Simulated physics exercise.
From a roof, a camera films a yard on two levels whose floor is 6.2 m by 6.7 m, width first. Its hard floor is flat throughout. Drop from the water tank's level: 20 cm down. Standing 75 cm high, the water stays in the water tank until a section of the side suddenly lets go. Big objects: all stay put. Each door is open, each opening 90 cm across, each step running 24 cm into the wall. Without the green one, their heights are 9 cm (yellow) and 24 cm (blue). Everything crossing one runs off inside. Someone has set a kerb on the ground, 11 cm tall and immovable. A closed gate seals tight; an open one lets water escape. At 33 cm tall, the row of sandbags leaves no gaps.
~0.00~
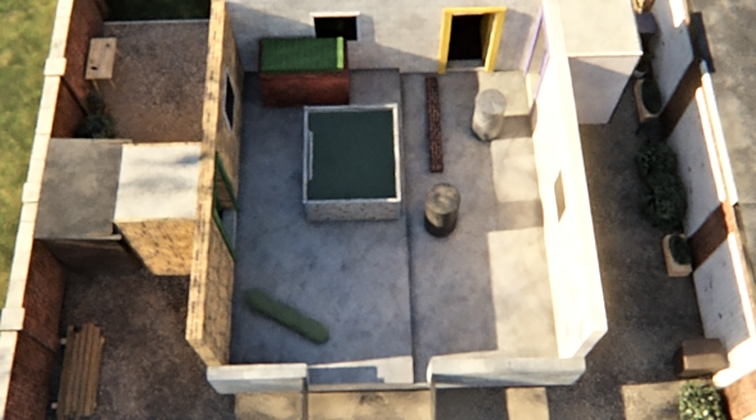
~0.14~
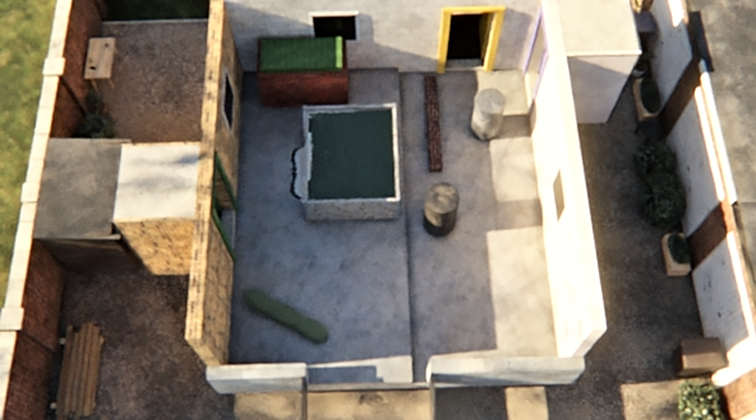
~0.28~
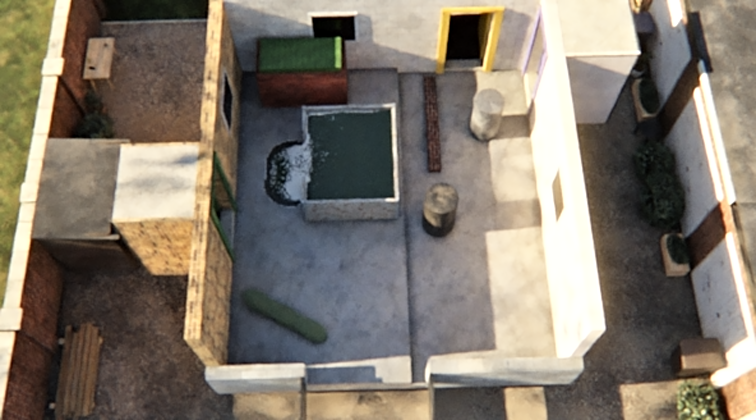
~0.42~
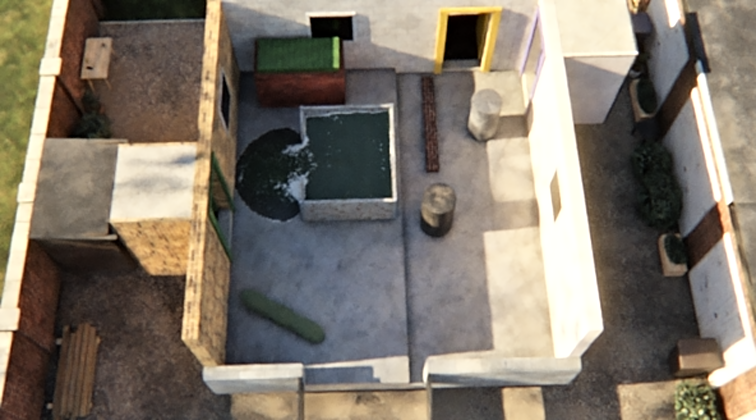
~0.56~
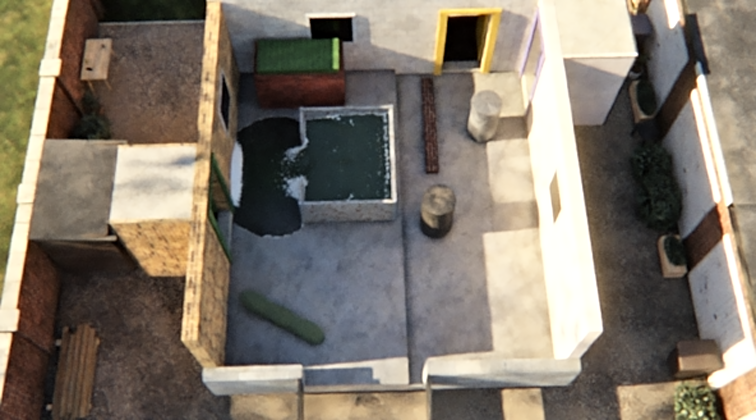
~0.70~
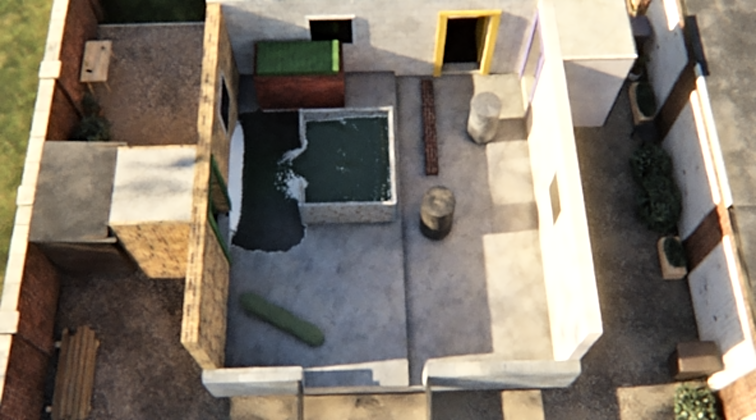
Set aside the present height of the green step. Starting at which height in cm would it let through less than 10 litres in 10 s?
From about 21 cm upwards.
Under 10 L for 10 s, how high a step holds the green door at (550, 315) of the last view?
You'd want it roughly 10.0 cm high.
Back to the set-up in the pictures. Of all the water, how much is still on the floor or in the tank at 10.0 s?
Remaining share: Around 92 %.
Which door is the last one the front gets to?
It's the blue door.
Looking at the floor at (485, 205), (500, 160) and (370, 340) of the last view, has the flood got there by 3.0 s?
Those three come out bone-dry, bone-dry and soaked, in that order.
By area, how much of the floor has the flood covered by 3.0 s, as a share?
The wet part is about 40 per cent.
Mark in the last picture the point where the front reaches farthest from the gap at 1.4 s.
At about (227, 330).
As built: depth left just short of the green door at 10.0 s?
Depth: Near 7.0 cm.
After 1.4 s water covers 15 % of the floor, deepest (48 cm) near (235, 177); 25 cm at the green door, 0 litres in over its 24 cm step.
After 3.0 s water covers 40 % of the floor, deepest (41 cm) near (248, 82); 16 cm at the green door, 4 litres in over its 24 cm step.
After 10.0 s water covers 95 % of the floor, deepest (14 cm) near (420, 216); 7 cm at the green door, 5 litres in over its 24 cm step.
At the green door as built, the water arrived by 0.7 s and peaked near 25 cm at 1.4 s.
Run again over the same 10 s with other heights there, 18 litres in over 18.5 cm, 4 litres over 25 cm. The limit of 10 litres is kept from about 21 cm up.
